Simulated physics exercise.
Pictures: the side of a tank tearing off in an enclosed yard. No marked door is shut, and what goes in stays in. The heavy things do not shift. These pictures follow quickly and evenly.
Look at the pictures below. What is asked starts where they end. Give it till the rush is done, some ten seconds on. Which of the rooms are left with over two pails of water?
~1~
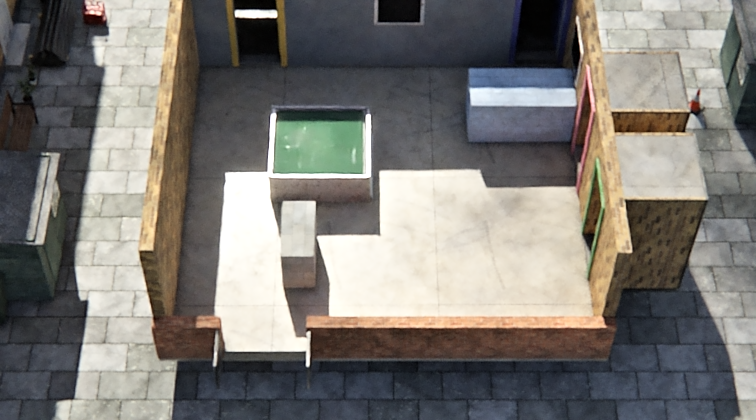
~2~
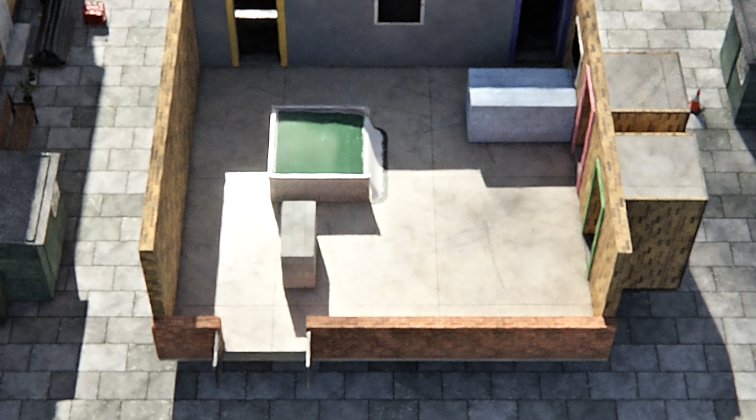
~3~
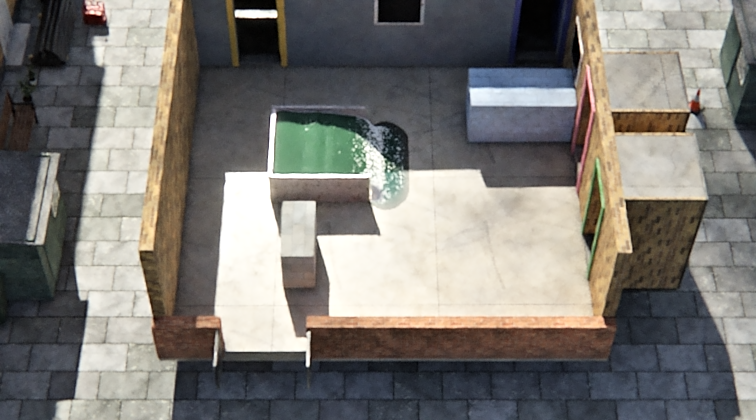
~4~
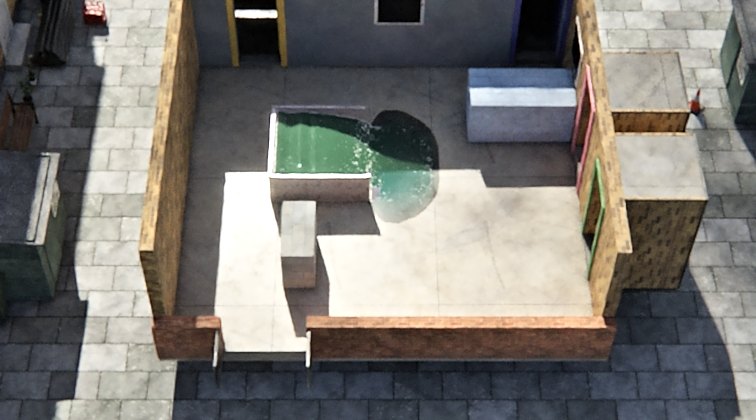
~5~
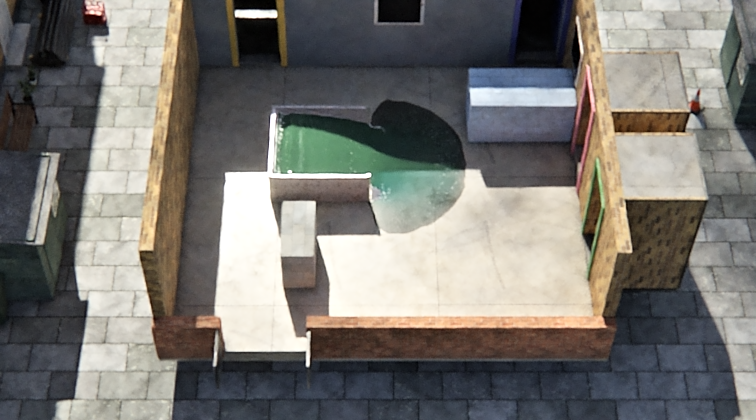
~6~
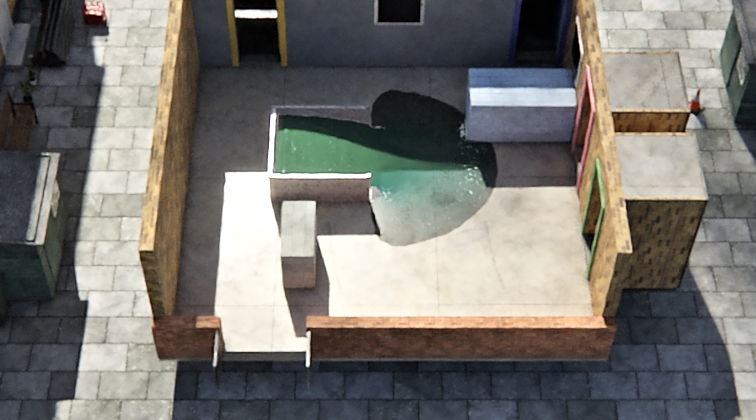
In order: Green door: Over two buckets; yellow door: At most two buckets; pink door: At most two buckets; blue door: At most two buckets.
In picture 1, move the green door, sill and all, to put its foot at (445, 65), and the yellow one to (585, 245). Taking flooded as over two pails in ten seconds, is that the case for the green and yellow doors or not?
In that case the green door runs past it while the yellow door runs past it.
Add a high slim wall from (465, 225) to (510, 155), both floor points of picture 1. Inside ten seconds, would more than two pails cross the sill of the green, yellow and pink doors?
At the doors, green comes in under, yellow comes in under, pink comes in under.
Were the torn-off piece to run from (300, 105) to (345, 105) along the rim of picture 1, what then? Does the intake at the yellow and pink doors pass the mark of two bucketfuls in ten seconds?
I'd say the yellow one crosses the line and the pink one stays shy of the line.
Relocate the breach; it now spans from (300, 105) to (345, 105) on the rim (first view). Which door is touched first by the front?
That one is the yellow door.
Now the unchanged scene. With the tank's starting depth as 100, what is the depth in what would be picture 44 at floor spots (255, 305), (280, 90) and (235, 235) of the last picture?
Going in order, that's 0, 2 and 0 %.
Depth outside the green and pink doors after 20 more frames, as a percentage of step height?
I'd say around 210 and 50 in a hundred.
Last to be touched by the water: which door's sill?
Result: The one in yellow.
A moment on, water covers 30 % of the floor; the green door not reached, the yellow door not reached, the pink door wet at the sill, nothing in, the blue door not reached.
Next, water covers 35 % of the floor; the green door under two buckets in, the yellow door not reached, the pink door wet at the sill, nothing in, the blue door wet at the sill, nothing in.
Then, water covers 50 % of the floor; the green door over two buckets in, the yellow door not reached, the pink door wet at the sill, nothing in, the blue door wet at the sill, nothing in.
Later, water covers 70 % of the floor; the green door over two buckets in, the yellow door wet at the sill, nothing in, the pink door wet at the sill, nothing in, the blue door wet at the sill, nothing in.
In the end, water covers 95 % of the floor; the green door over two buckets in, the yellow door wet at the sill, nothing in, the pink door wet at the sill, nothing in, the blue door wet at the sill, nothing in.
